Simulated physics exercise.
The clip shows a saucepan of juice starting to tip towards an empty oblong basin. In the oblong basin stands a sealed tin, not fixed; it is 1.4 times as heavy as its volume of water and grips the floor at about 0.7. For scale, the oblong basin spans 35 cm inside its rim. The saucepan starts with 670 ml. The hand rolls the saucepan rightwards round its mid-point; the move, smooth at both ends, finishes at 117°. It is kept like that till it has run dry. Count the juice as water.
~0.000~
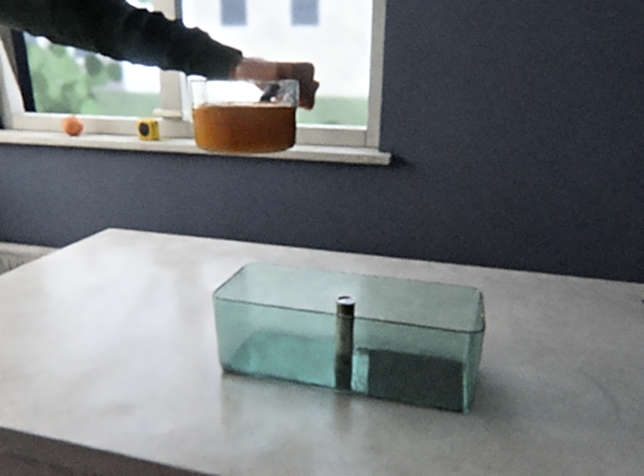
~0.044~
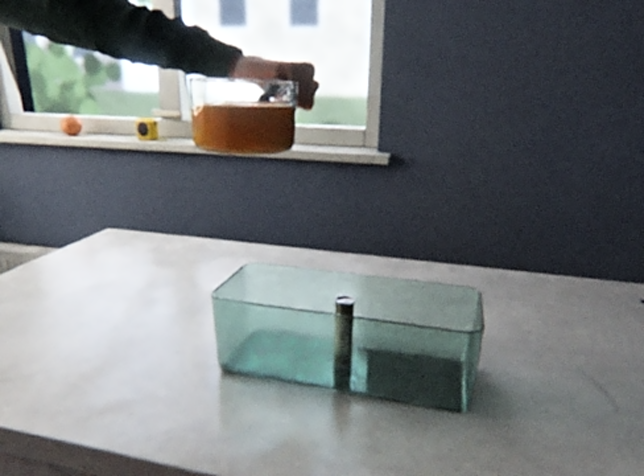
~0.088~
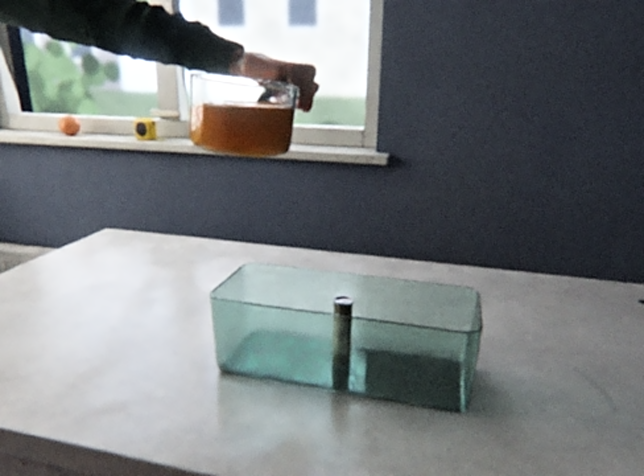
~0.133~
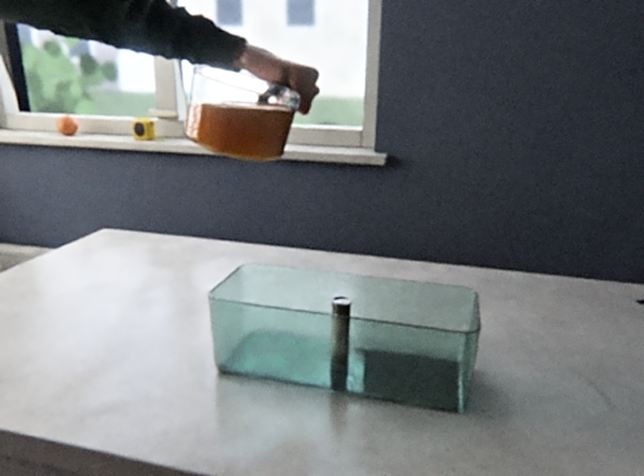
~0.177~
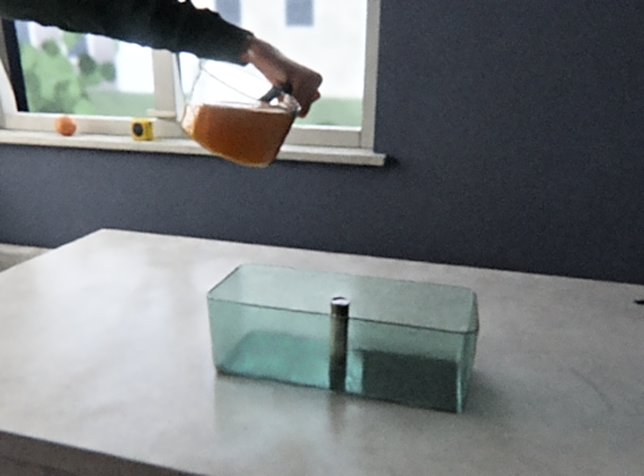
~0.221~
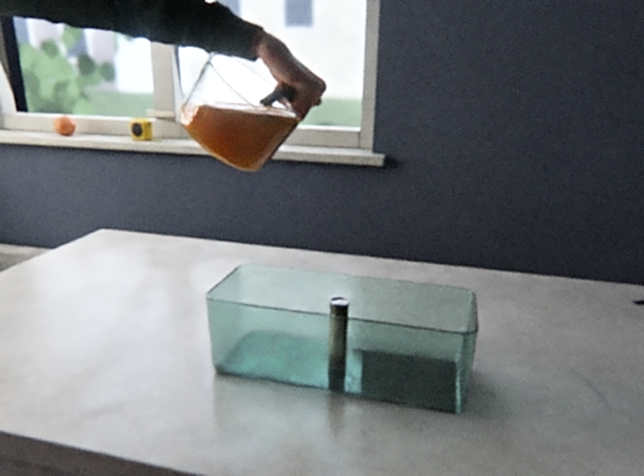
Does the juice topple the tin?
The tin topples.
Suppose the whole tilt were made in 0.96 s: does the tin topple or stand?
Then it falls.
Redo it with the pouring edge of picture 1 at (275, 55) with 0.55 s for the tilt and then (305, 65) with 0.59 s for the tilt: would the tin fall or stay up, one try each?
First it topples; then it goes over.
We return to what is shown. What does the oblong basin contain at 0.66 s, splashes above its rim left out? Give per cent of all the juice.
Some 84 per cent.
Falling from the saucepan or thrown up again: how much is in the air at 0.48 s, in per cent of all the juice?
Near 66 in a hundred.
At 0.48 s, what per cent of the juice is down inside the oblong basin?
Near 10 in a hundred.
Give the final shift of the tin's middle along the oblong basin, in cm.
About 8.5 cm.
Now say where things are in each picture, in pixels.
It leans 0°; its right rim is at (294, 84); the juice meets the walls at (203, 103) and (294, 106); the oblong basin's rim runs from (230, 279) to (483, 311); the tin's top is at (346, 302), in the first picture.
It leans 2°; its right rim is at (294, 85); the juice meets the walls at (201, 103) and (292, 106), in the second picture.
It leans 7°; its right rim is at (295, 91); the juice meets the walls at (201, 102) and (292, 107), in the third picture.
It leans 15°; its right rim is at (296, 100); the juice meets the walls at (198, 102) and (293, 109), in the fourth picture.
It leans 26°; its right rim is at (296, 112); the juice meets the walls at (195, 102) and (294, 111), in the fifth picture.
It leans 38°; its right rim is at (295, 126); the juice meets the walls at (193, 100) and (291, 114); 1 per cent is over the edge, in the sixth picture.
Then, 0.48 s in, the tilt is 109° and 25 per cent is still to pour; the tin stands where it began.
Then, 0.66 s in, the tilt is 117° and 3 per cent is still to pour; the tin leans 5°.
Then, 0.86 s in, the tilt is 117° and 0 per cent is still to pour; the tin leans 36°.
Then, 1.07 s in, the tilt is 117° and 0 per cent is still to pour; the tin lies on its side.
Finally, the tin lies on its side.
